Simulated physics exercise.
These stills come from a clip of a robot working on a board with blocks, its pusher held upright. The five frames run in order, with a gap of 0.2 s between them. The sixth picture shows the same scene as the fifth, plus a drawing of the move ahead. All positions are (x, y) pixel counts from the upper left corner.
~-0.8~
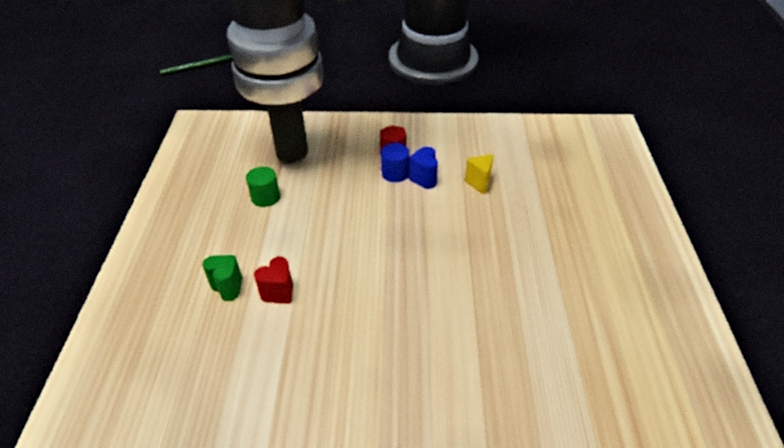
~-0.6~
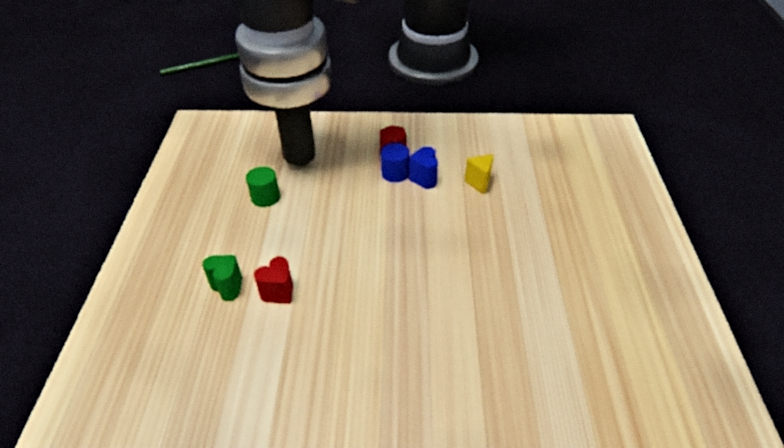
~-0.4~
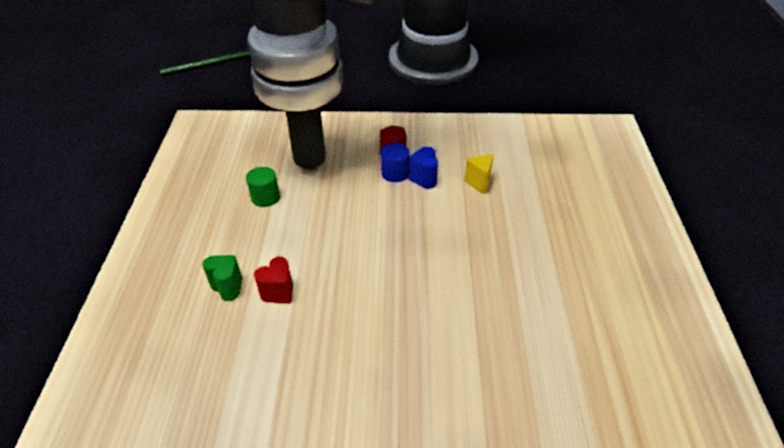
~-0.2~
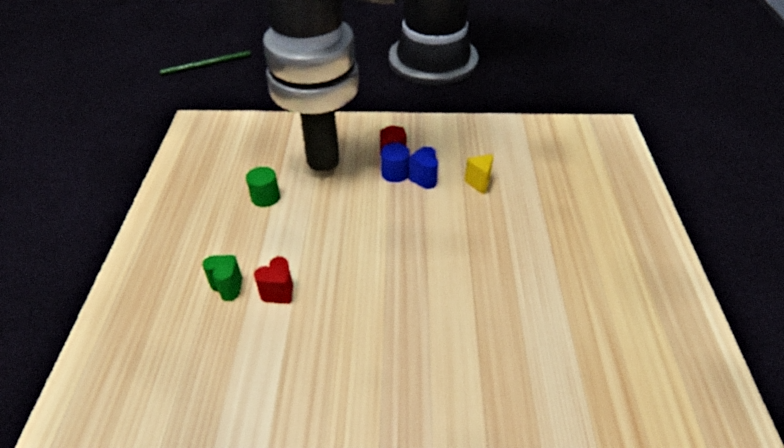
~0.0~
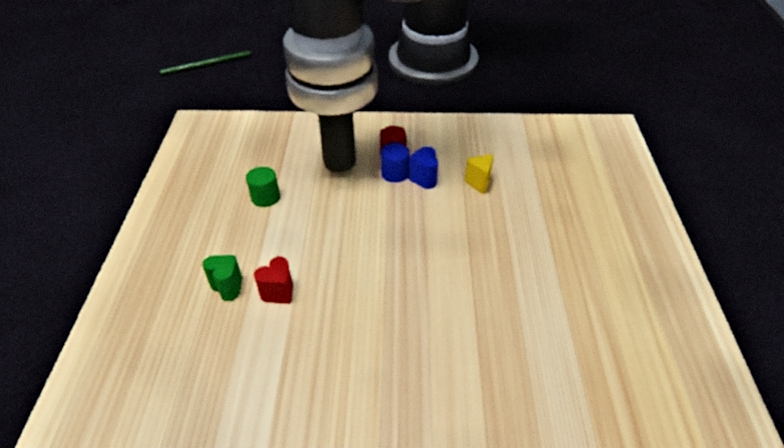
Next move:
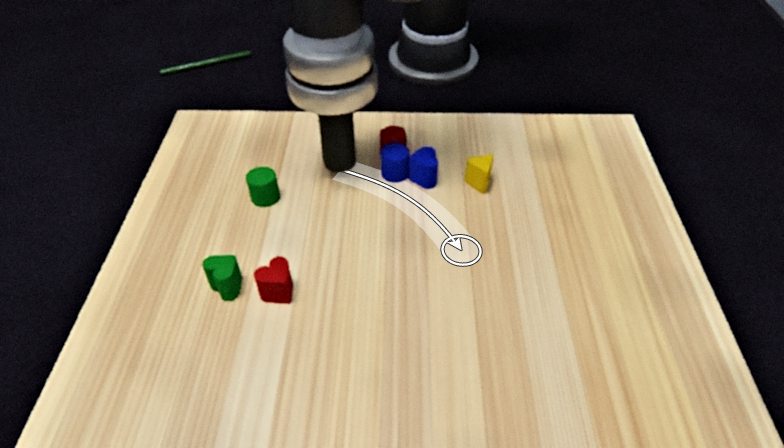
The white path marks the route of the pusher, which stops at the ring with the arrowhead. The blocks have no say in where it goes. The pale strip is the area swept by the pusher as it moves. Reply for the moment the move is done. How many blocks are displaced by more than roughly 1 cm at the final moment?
The answer is two blocks.
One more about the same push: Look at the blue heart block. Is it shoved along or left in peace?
It ends up somewhere else.
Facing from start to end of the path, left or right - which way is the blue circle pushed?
The shift is to the left of that direction.
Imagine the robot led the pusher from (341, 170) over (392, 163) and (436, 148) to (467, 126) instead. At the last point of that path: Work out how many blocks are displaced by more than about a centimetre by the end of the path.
Three or more blocks move.
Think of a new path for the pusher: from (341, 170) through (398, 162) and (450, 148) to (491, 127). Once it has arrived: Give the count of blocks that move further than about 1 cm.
My forecast: 3 or more.
Drawn move, from (341, 170) over (387, 186) and (428, 213) to (462, 250).
What follows on the original path. One third of the way, pusher (388, 180); blue circle (412, 151); blue heart block (437, 158), turned 10° anticlockwise.
Two thirds of the way, pusher (429, 207); blue circle (414, 151); blue heart block (439, 158).
At the end, pusher (462, 244); red six-sided block still; blue circle (414, 151); blue heart block (439, 158).
